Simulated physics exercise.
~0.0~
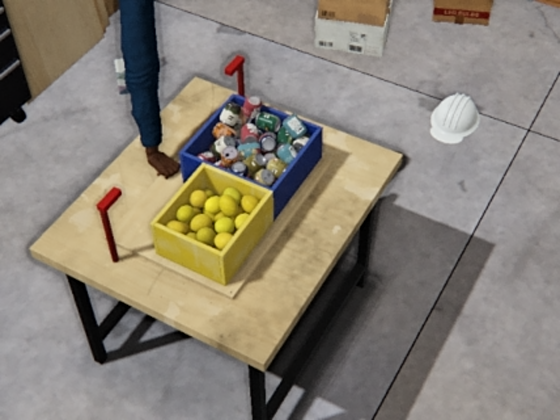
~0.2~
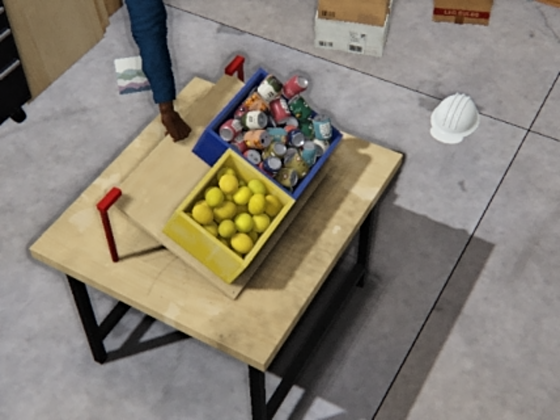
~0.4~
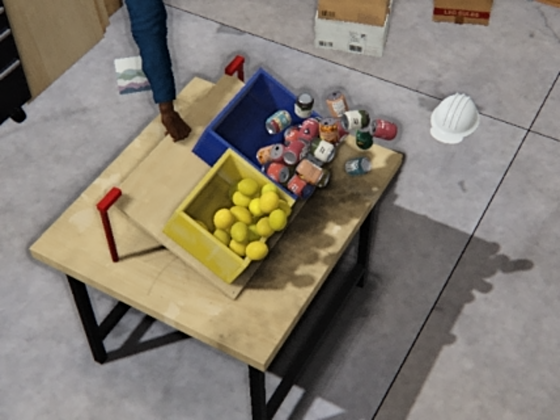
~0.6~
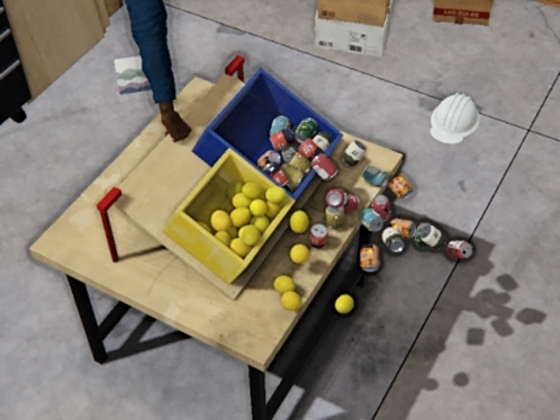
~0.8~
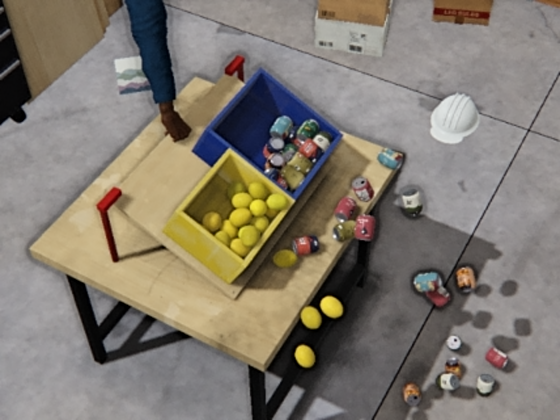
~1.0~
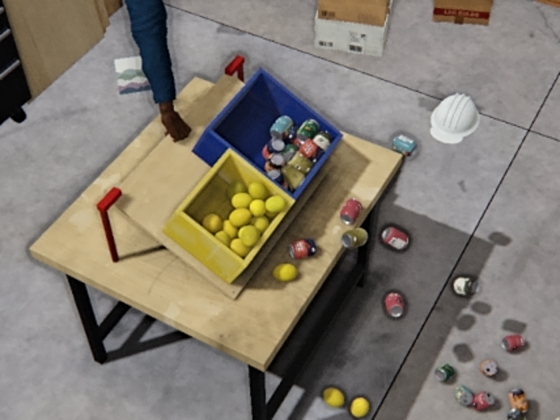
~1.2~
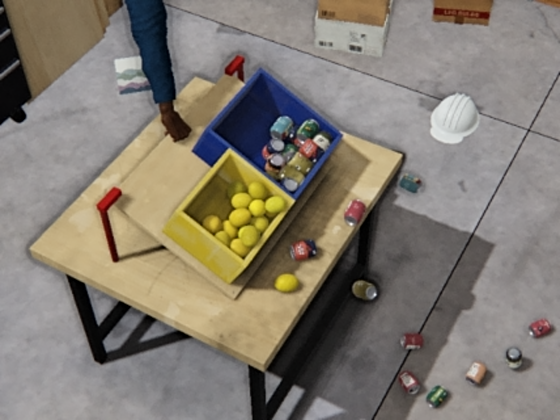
At first, a blue tray full of mini cans and a yellow tray of yellow balls sit on a board on a wooden table, with a hand at the board's left side. The left end of the board jerks up, tipping both trays toward the right, and then it stays tilted. Cans spill over the blue tray's low side, followed by a few yellow balls from the other tray. Many drop off the table's right edge and scatter across the concrete floor. Finally, both trays remain tilted and partly full, while a ball and a couple of cans rest on the tabletop.
